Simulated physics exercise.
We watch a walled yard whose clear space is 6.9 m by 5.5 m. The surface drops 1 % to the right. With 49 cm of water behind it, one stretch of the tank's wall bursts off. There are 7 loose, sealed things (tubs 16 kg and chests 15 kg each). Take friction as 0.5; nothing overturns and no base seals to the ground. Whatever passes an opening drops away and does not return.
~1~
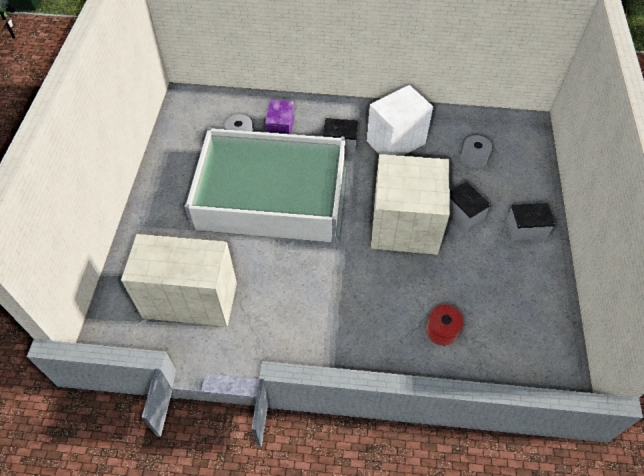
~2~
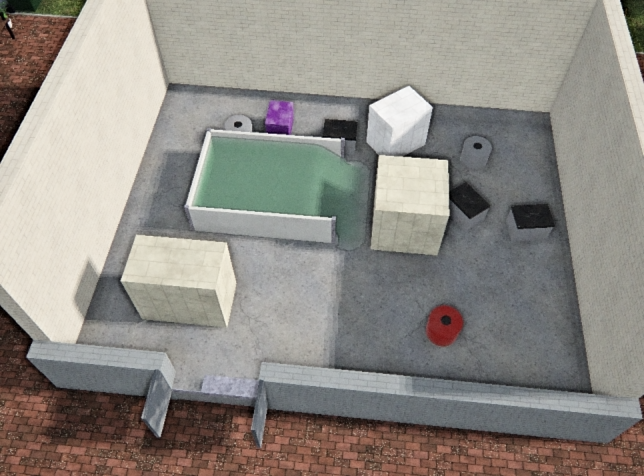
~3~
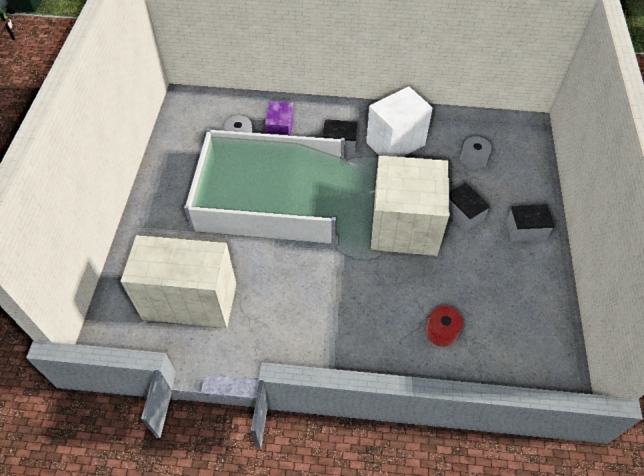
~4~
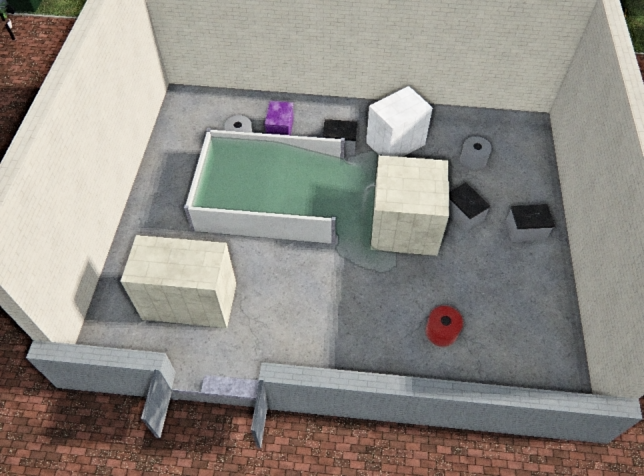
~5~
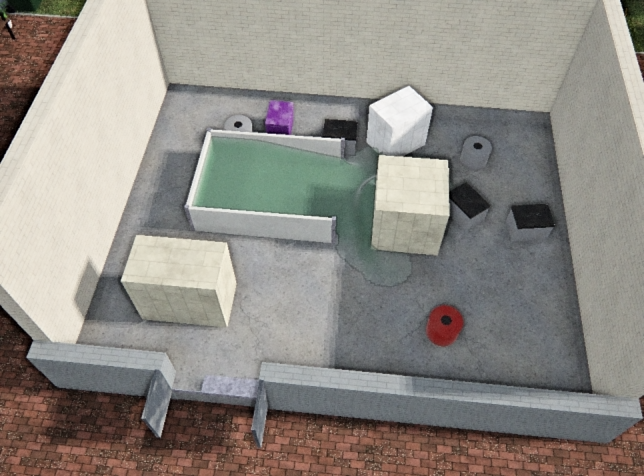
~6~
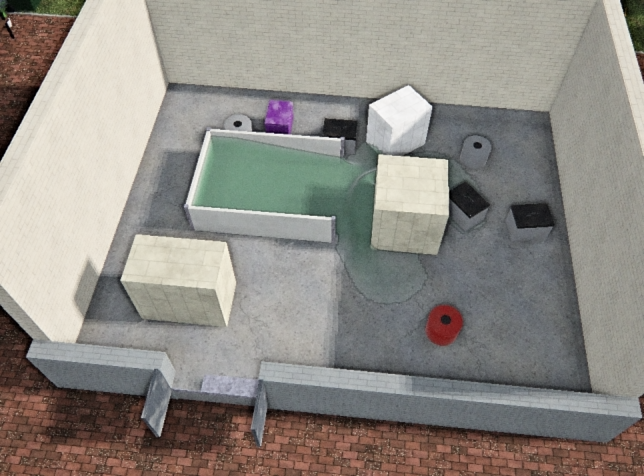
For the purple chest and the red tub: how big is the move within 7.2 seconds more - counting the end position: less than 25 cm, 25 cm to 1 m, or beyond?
Purple chest holds its place, red tub barely shifts.
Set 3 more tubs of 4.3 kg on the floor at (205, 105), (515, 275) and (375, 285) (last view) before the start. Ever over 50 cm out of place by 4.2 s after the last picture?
In turn: Under, short of it, more.
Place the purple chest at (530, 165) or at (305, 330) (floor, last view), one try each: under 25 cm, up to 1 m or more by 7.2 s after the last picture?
In turn: It travels far; it barely shifts.
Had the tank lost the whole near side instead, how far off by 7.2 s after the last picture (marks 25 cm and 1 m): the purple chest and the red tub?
In that case the purple chest stays put, the red tub is nudged along.
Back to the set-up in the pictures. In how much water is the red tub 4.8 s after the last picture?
Roughly 4 cm.
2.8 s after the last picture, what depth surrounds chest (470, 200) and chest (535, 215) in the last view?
Roughly 2 and 4 cm.
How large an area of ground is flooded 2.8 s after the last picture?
Roughly 26 m2.
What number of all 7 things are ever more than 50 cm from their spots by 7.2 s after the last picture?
3 of them.
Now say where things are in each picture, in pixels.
In the first frame, the purple chest at (279, 112), on the bottom; the red tub at (446, 320), on the bottom; water covers 3.2 m2; 0 of 7 have shifted.
In the second frame, the purple chest at (279, 113) rests on the ground; the red tub at (446, 321), on the bottom; water covers 3.9 m2; 0 of 7 have shifted.
In the third frame, the purple chest at (279, 113) rests on the ground; the red tub at (446, 321), on the bottom; 4.5 m2 under water; 0 of 7 have shifted.
In the fourth frame, the purple chest at (279, 113), on the bottom; the red tub at (446, 321), on the bottom; water covers 5.1 m2; 0 of 7 have shifted.
In the fifth frame, the purple chest at (279, 113), on the bottom; the red tub at (446, 321) rests on the ground; 5.7 m2 under water; 0 of 7 have shifted.
In the sixth frame, the purple chest at (279, 112), on the bottom; the red tub at (446, 320) rests on the ground; 6.5 m2 under water; 0 of 7 have shifted.
Then, 0.9 s after the last picture the purple chest is near (279, 112), 0.0 m from its start, aground; the red tub is near (446, 320), 0.0 m from its start, aground; 0 of 7 are out; 0 afloat.
Then, 2.8 s after the last picture the purple chest is near (279, 112), 0.0 m from its start, aground; the red tub is near (446, 320), 0.0 m from its start, aground; 0 of 7 are out; 1 afloat.
Then, 4.8 s after the last picture the purple chest is near (279, 112), 0.0 m from its start, aground; the red tub is near (446, 320), 0.0 m from its start, aground; 0 of 7 are out; 0 afloat.
Then, 7.2 s after the last picture the purple chest is near (279, 112), 0.0 m from its start, aground; the red tub is near (446, 320), 0.0 m from its start, aground; 0 of 7 are out; 0 afloat.
